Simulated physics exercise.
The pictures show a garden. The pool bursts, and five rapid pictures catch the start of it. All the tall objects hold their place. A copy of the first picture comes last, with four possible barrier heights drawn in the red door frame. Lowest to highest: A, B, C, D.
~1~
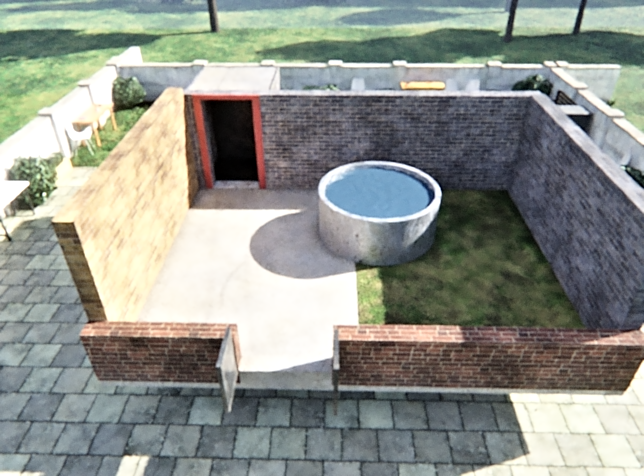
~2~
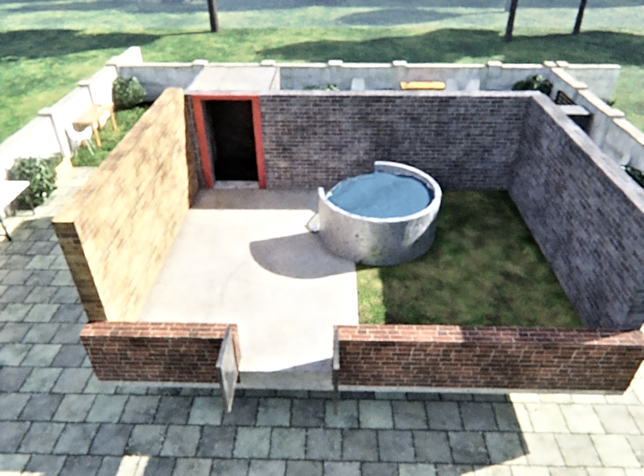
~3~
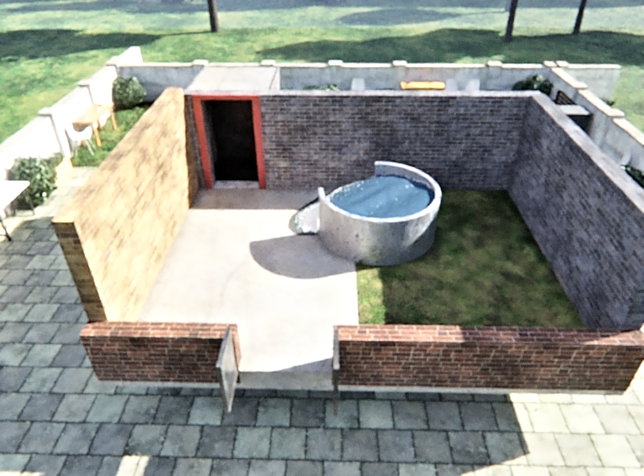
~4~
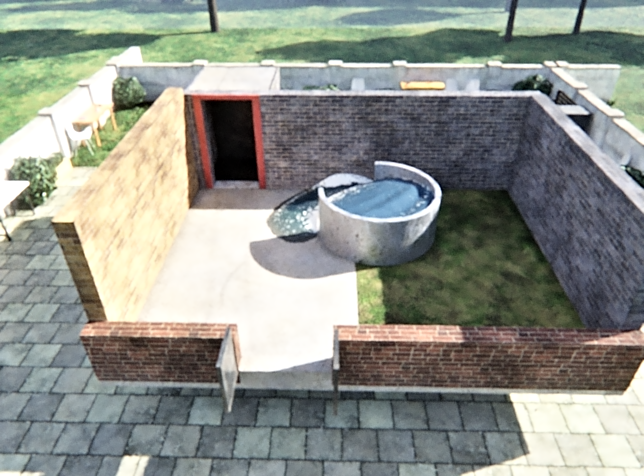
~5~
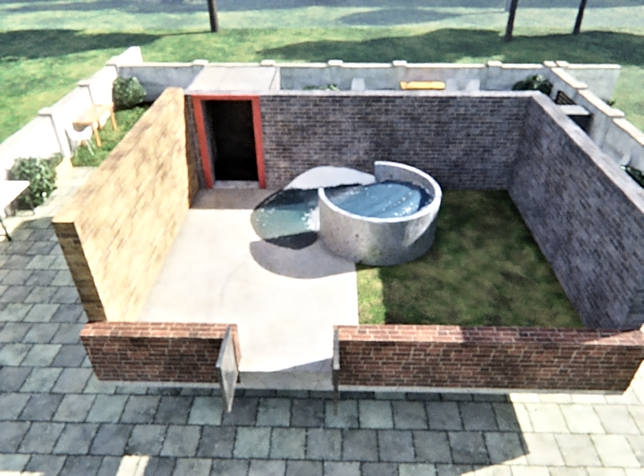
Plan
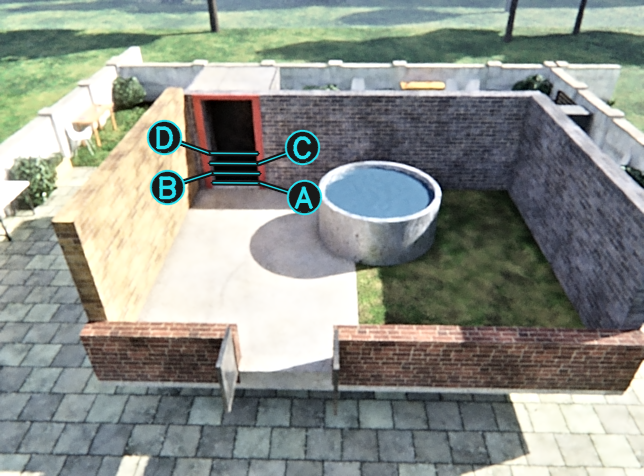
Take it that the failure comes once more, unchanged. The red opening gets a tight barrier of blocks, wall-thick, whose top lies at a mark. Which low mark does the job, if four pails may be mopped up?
That is mark B.
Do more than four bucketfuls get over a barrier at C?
No.
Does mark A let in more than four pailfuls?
Yes.
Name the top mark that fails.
A it is.
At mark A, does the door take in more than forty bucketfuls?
No.
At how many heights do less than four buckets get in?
Three.
On the marked copy, A at (236, 182); B at (235, 173); C at (234, 163); D at (233, 153); from the bottom up A, B, C, D.
Choosing A, about 13 bucketfuls get in.
Choosing B, a bucket or two gets in.
Choosing C, nothing gets over.
Choosing D, nothing gets over.
